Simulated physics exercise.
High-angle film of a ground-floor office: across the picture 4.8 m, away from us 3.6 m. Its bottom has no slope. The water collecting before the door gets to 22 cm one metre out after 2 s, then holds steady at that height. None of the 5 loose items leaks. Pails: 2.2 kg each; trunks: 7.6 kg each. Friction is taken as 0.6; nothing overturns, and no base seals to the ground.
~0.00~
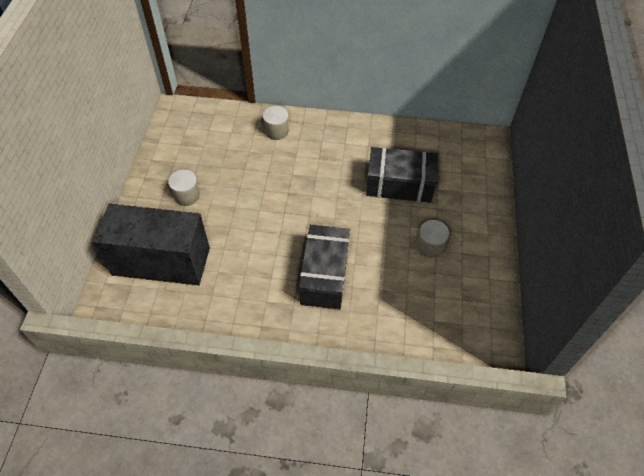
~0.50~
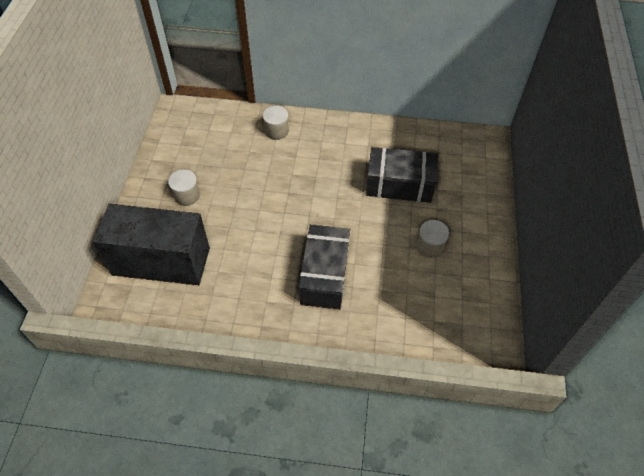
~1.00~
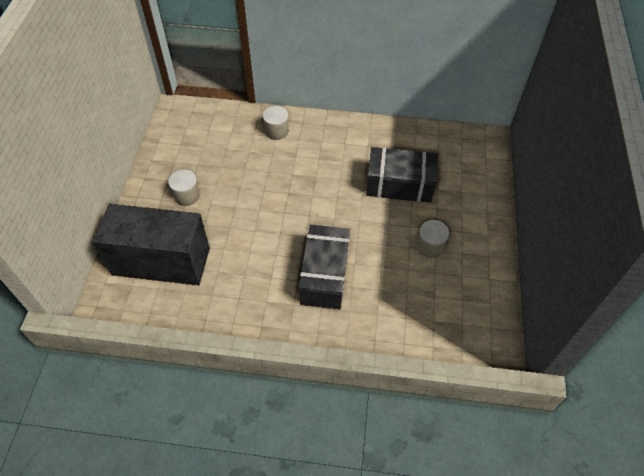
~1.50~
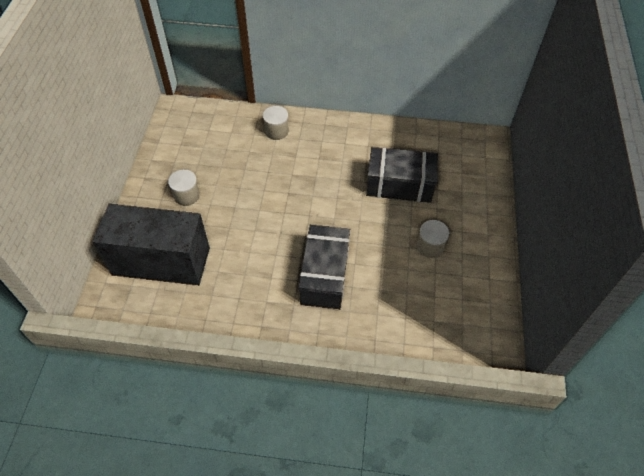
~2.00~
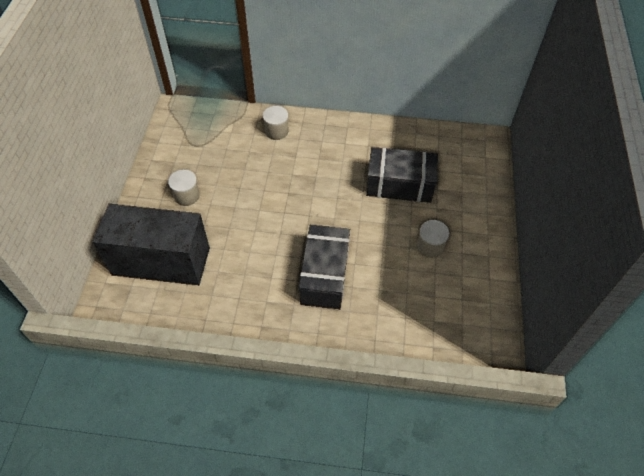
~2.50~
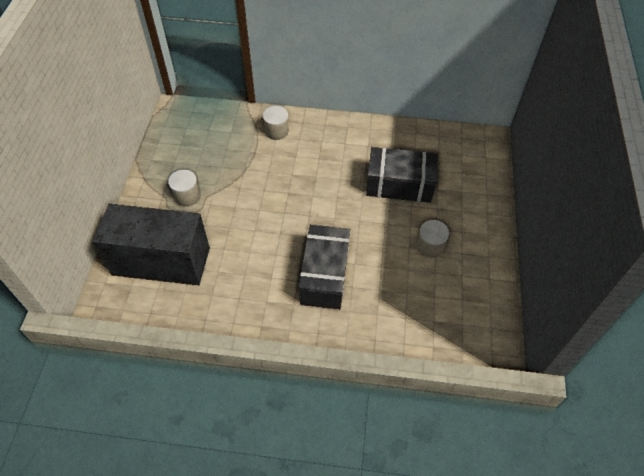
In this clip, a high view shows a tiled room with dark boxes and pale cylinders as greenish water covers the ground outside, then enters through the doorway at upper left and spreads across nearby tiles; the objects stay still.
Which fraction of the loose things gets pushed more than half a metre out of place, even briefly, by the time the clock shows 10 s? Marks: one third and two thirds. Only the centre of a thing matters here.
Middle band.
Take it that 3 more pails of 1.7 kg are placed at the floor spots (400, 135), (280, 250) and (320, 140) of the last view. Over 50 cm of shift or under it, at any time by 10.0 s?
Within the limit; beyond the limit; within the limit.
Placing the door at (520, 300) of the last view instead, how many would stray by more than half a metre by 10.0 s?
Then the count would be 4.
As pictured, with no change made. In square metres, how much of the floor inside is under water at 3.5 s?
At that time the wet patch spans about 5.5 m2.
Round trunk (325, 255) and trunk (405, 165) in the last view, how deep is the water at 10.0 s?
Around 12 cm and 4 cm.
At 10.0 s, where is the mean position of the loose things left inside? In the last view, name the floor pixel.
That lands at roughly (423, 205).
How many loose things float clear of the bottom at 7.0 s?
Count at that moment: 2.
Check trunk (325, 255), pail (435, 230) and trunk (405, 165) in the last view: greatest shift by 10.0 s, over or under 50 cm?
In turn: Above the mark, above the mark, below the mark.
After 3.5 s 1 of 5 are over 50 cm from their spots; 1 afloat.
After 4.5 s 1 of 5 are over 50 cm from their spots; 1 afloat.
After 7.0 s 2 of 5 are over 50 cm from their spots; 2 afloat.
After 10.0 s 3 of 5 are over 50 cm from their spots, and 3 have been at some point; 4 afloat.
